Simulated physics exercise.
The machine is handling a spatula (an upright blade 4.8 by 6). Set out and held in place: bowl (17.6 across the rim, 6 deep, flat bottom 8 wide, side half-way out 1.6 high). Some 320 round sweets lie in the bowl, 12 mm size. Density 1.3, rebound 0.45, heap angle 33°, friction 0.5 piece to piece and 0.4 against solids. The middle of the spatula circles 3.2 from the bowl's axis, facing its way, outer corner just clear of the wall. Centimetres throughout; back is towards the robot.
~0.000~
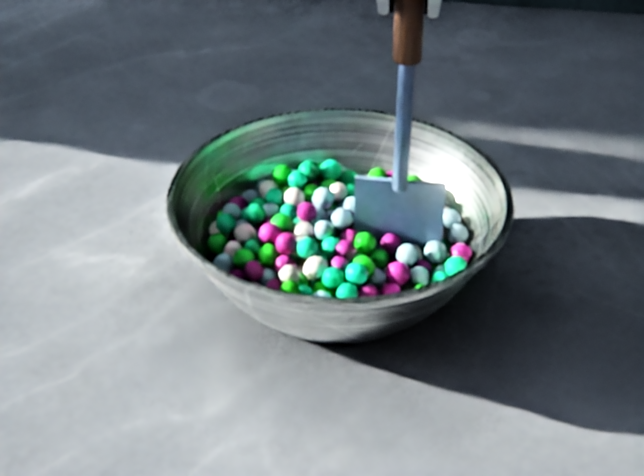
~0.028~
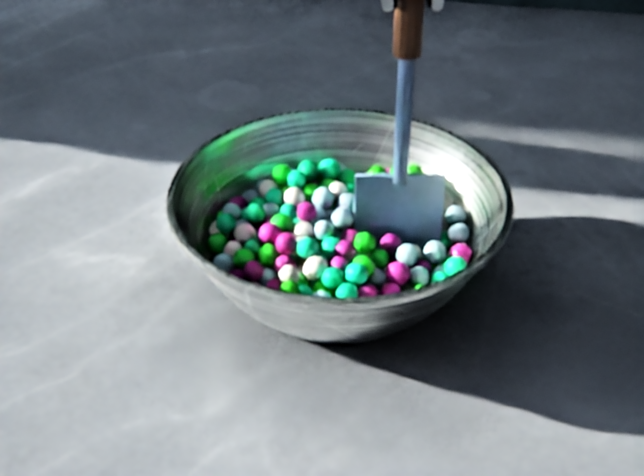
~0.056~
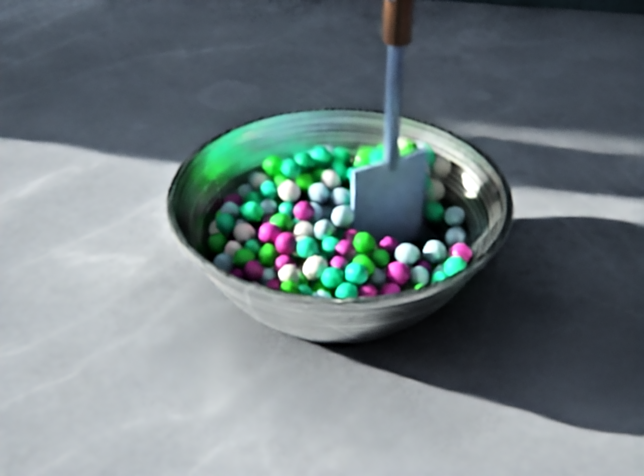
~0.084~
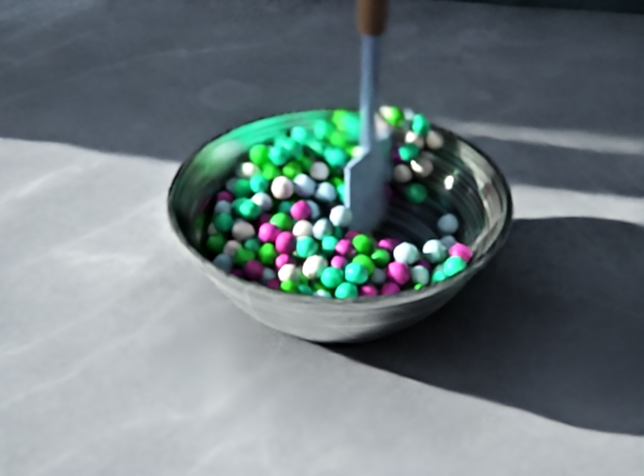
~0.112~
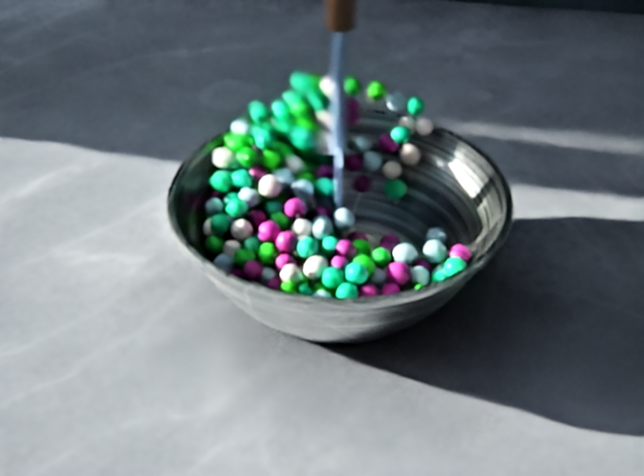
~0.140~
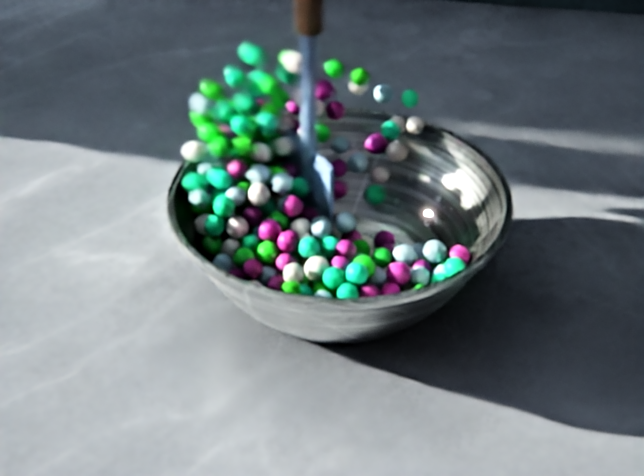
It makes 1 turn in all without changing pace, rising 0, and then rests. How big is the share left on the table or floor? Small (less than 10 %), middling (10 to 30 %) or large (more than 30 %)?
Share on the table or floor: Large (more than 30 %).
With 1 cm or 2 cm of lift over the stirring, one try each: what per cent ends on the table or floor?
About 35 and 35 per cent.
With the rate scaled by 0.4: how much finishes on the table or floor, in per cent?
About 10 per cent.
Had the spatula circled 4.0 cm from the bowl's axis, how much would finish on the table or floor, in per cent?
In that case some 50 per cent.
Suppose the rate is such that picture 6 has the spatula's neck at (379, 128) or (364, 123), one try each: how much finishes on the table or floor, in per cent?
Some 15 and 15 per cent.
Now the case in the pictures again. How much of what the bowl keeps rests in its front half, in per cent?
Roughly 35 per cent.
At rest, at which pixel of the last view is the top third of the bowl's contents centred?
Near (406, 203).
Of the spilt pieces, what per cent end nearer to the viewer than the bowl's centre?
Some 60 per cent.
By 0.22 s, 213° round, highest piece 12 above the table; 269 in the bowl, 3 on the table or floor, 51 in flight or on the tool.
By 0.29 s, 297° round, highest piece 11 above the table; 235 in the bowl, 22 on the table or floor, 66 in flight or on the tool.
By 0.53 s, 0° round, highest piece 7 above the table; 196 in the bowl, 125 on the table or floor, 2 in flight or on the tool.
By 1.23 s, 0° round, highest piece 6 above the table; 196 in the bowl, 127 on the table or floor.
Final count, 196 in the bowl, 127 on the table or floor. That is 39 % on the table or floor.
